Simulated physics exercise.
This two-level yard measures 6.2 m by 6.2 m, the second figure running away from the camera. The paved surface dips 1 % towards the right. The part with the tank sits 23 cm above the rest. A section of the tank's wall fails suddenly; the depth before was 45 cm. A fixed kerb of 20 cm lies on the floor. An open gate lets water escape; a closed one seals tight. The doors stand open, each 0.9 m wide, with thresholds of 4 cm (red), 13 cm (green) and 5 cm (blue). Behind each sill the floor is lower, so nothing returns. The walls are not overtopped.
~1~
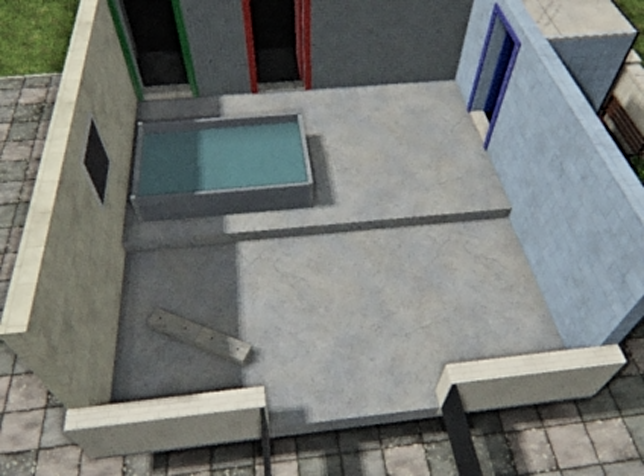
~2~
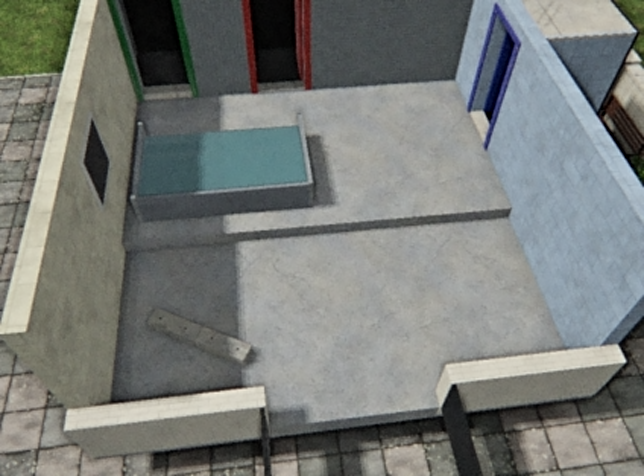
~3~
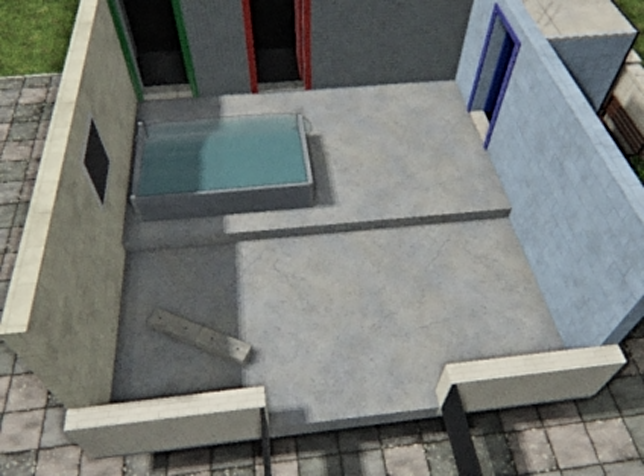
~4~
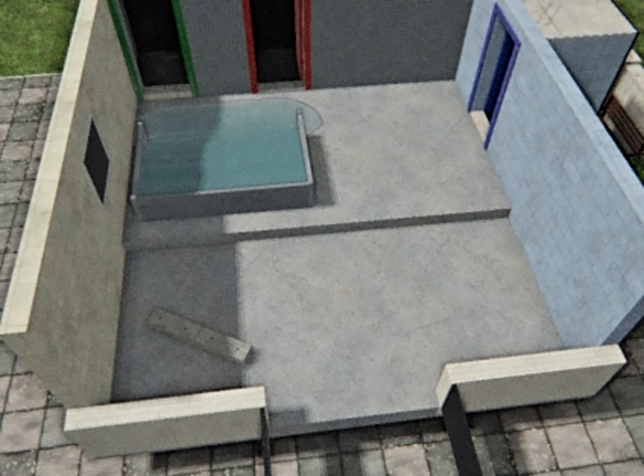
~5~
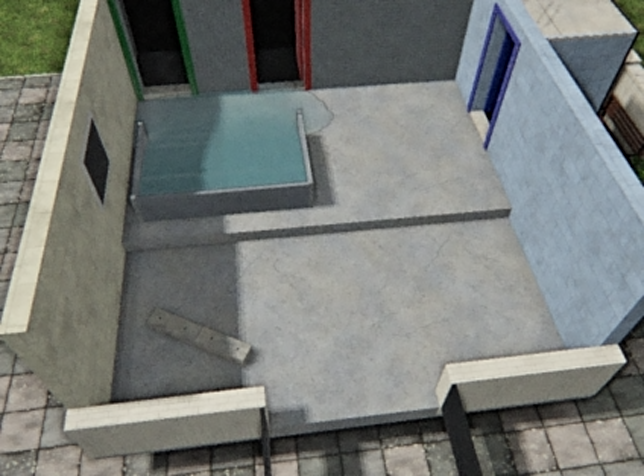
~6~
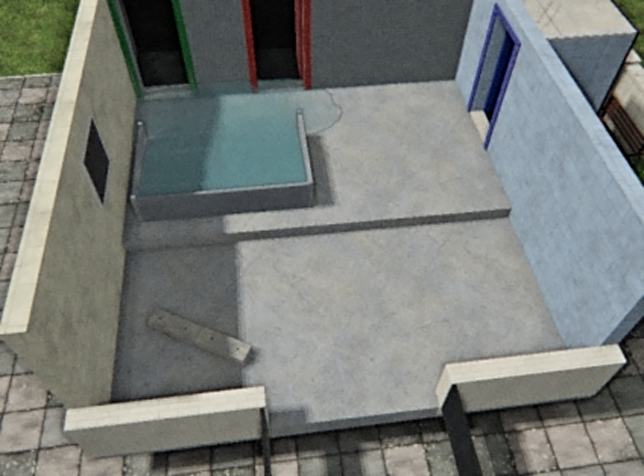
Water escaping from the back of a grey tank in a walled yard, spreading thinly across the raised floor towards the right.
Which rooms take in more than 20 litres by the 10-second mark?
Door by door: At the red door it exceeds the limit; at the green door it exceeds the limit; at the blue door it goes over the limit.
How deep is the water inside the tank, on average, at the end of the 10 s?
Some 5 cm.
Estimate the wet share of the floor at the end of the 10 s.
Near 65 per cent is wet.
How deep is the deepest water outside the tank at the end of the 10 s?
Up to some 9 cm.
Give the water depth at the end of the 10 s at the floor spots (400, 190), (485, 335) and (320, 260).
About 2, 6 and 0 cm.
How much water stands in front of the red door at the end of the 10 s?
Some 6.5 cm.
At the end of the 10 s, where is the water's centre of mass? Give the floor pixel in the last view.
At about (330, 178).
A moment later water covers 15 % of the floor and is deepest (34 cm) near (226, 108); red door 22 cm at the sill, 82 L in, green door 31 cm at the sill, 36 L in, blue door not reached.
Soon after water covers 20 % of the floor and is deepest (29 cm) near (148, 100); red door 21 cm at the sill, 187 L in, green door 28 cm at the sill, 108 L in, blue door not reached.
Next water covers 35 % of the floor and is deepest (18 cm) near (446, 81); red door 12 cm at the sill, 268 L in, green door 16 cm at the sill, 157 L in, blue door 11 cm at the sill, 3 L in.
Later on water covers 50 % of the floor and is deepest (12 cm) near (451, 92); red door 8 cm at the sill, 310 L in, green door 5 cm at the sill, 161 L in, blue door 11 cm at the sill, 46 L in.
At the end water covers 65 % of the floor and is deepest (9 cm) near (455, 80); red door 6 cm at the sill, 363 L in, green door 6 cm at the sill, 161 L in, blue door 8 cm at the sill, 82 L in.
